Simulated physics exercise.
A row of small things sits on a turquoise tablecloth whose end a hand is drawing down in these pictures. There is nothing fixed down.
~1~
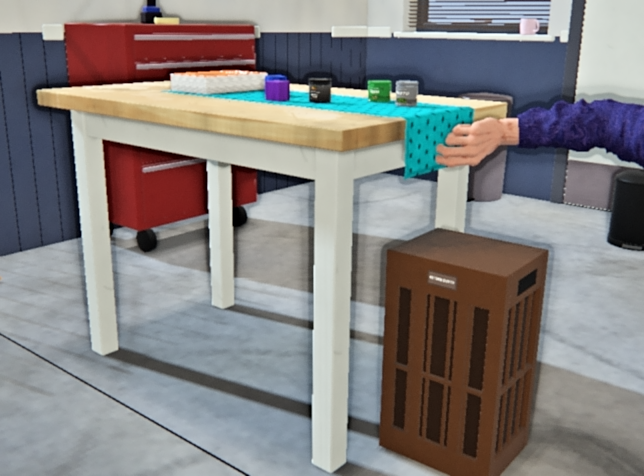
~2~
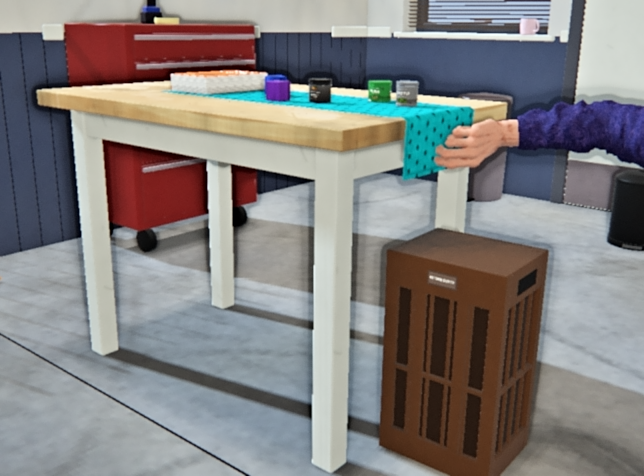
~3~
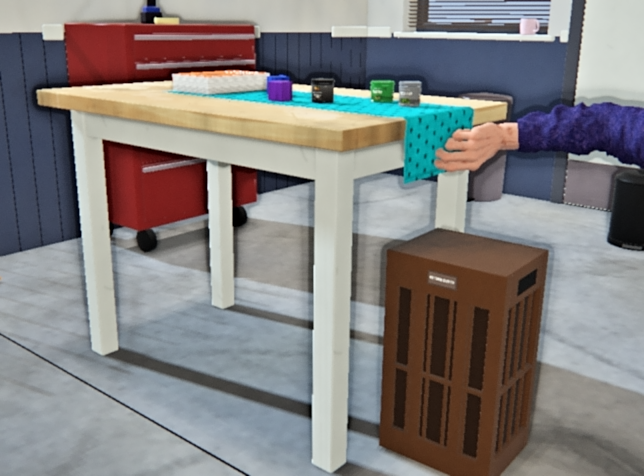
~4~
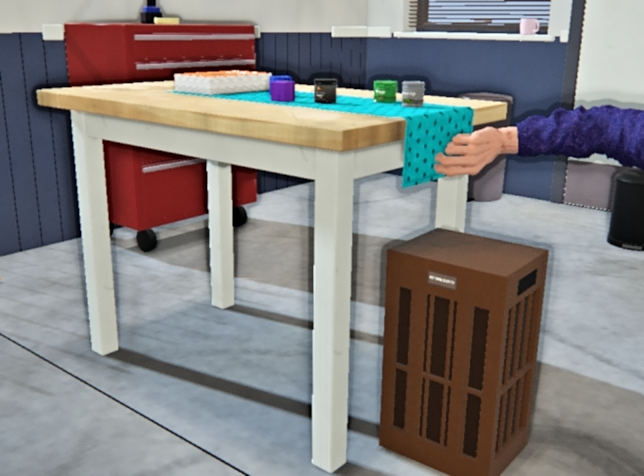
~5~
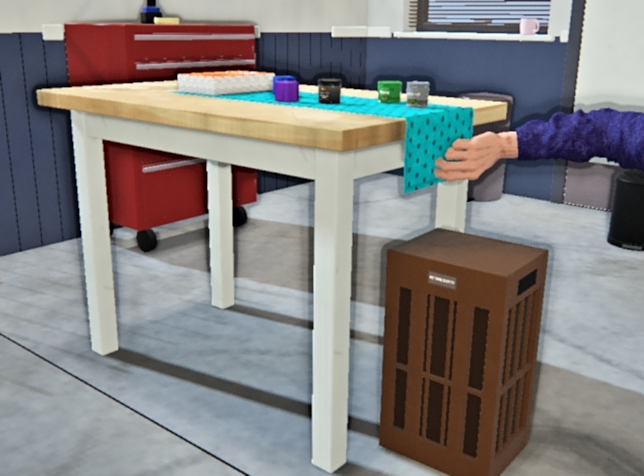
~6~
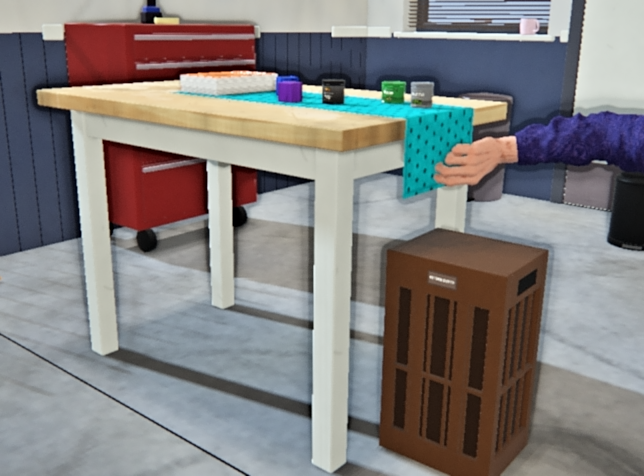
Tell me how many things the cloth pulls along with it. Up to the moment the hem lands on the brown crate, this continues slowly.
It pulls along one.
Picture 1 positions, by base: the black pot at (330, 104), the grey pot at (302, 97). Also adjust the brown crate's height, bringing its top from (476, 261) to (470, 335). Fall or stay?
First the black pot: It ends off the top. Then the grey pot: It is still up there.
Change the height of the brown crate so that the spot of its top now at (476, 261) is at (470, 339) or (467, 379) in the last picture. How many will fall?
We'd see 3, then 4.
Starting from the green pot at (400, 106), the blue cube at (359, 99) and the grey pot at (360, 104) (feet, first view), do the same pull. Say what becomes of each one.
The green pot will end up off, the blue cube will stay where it is, the grey pot will stay where it is.
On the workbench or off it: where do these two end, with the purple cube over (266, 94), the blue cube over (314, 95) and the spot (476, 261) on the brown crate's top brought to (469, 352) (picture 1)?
Purple cube stays, blue cube stays.
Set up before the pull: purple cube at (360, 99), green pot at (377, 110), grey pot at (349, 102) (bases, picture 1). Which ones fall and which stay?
The purple cube is still on top, the green pot is off the top, the grey pot is still on top.
Early on, hem near (438, 210); all still up.
Midway, hem on the crate; grey pot gone.
Finally, hem on the crate; grey pot gone. Over the edge go one.
